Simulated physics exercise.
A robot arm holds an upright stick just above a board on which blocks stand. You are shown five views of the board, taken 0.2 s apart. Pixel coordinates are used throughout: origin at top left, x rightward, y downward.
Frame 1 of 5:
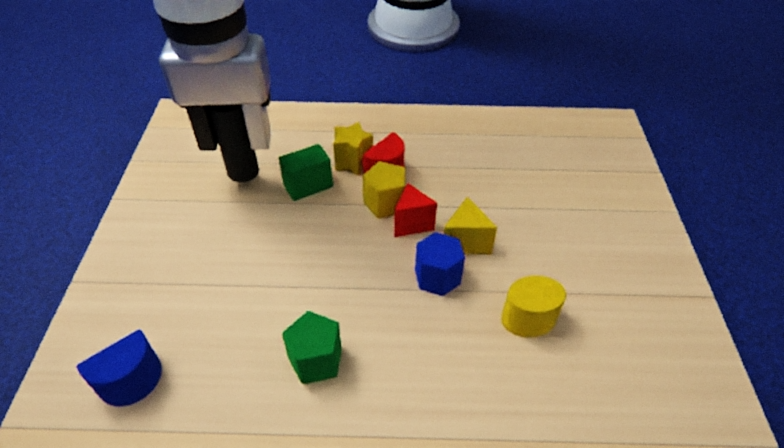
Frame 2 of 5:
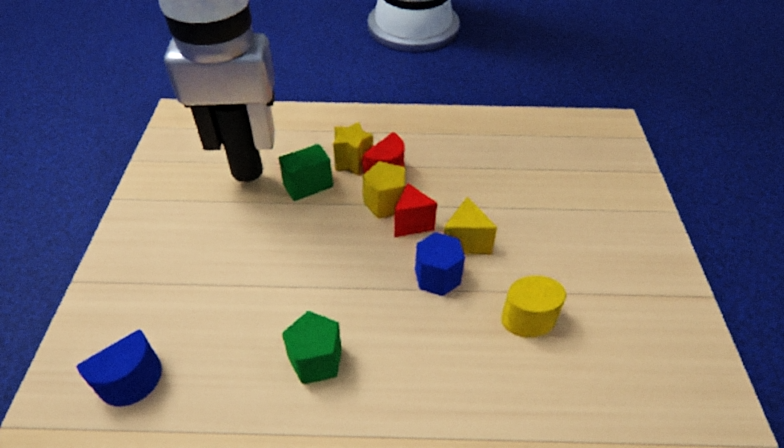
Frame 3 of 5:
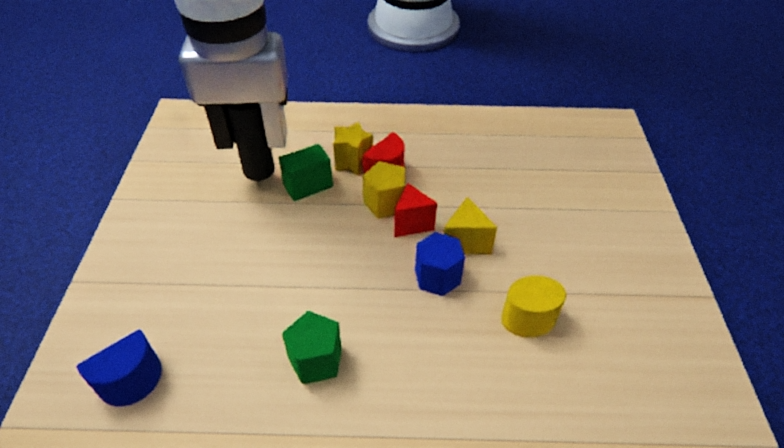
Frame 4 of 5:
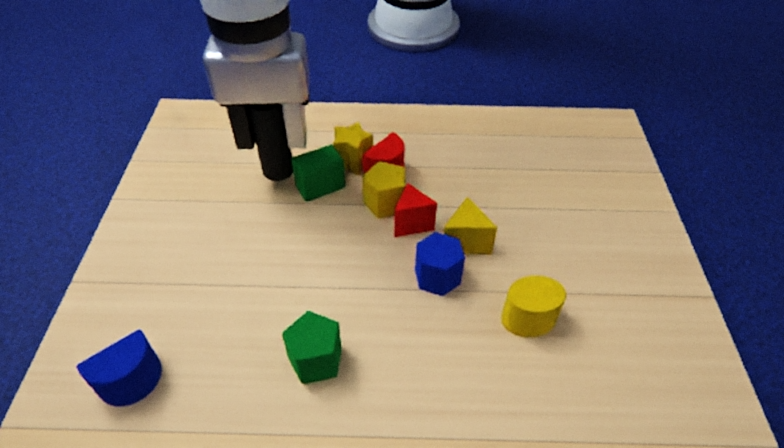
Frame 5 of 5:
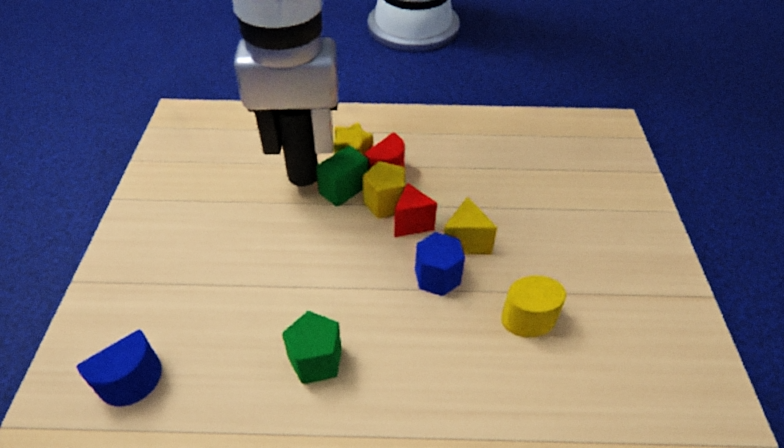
The clip shows a robot arm above a wooden board of coloured blocks, moving its dark stick to the right and pushing a green block toward the nearby yellow and red blocks, while the other blocks stay still.
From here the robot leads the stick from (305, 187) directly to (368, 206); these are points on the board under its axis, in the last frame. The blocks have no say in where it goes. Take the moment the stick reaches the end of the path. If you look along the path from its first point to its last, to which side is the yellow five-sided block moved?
The answer is left.
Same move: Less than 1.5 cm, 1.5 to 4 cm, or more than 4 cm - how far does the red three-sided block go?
If I had to pick, the red three-sided block travels from 1.5 to 4 cm here.
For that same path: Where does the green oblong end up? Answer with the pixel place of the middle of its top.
Its top middle is near (399, 182).
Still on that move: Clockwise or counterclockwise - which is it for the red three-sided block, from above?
The turn is clockwise.
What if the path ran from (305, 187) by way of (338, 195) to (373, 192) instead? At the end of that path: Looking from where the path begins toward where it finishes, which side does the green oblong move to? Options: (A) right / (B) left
A (right)
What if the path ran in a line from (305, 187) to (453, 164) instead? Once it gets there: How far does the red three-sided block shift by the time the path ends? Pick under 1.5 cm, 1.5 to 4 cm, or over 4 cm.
The 1.5 to 4 cm band.
What follows on the original path. Halfway along, stick (335, 186); green oblong (365, 175), turned 25° anticlockwise; yellow five-sided block (401, 178), turned 15° anticlockwise; red three-sided block (420, 197), turned 35° clockwise.
At the end, stick (368, 195); green oblong (399, 182), turned 40° anticlockwise; yellow five-sided block (435, 178), turned 30° anticlockwise; red half-round block unmoved; red three-sided block (443, 204), turned 60° clockwise.
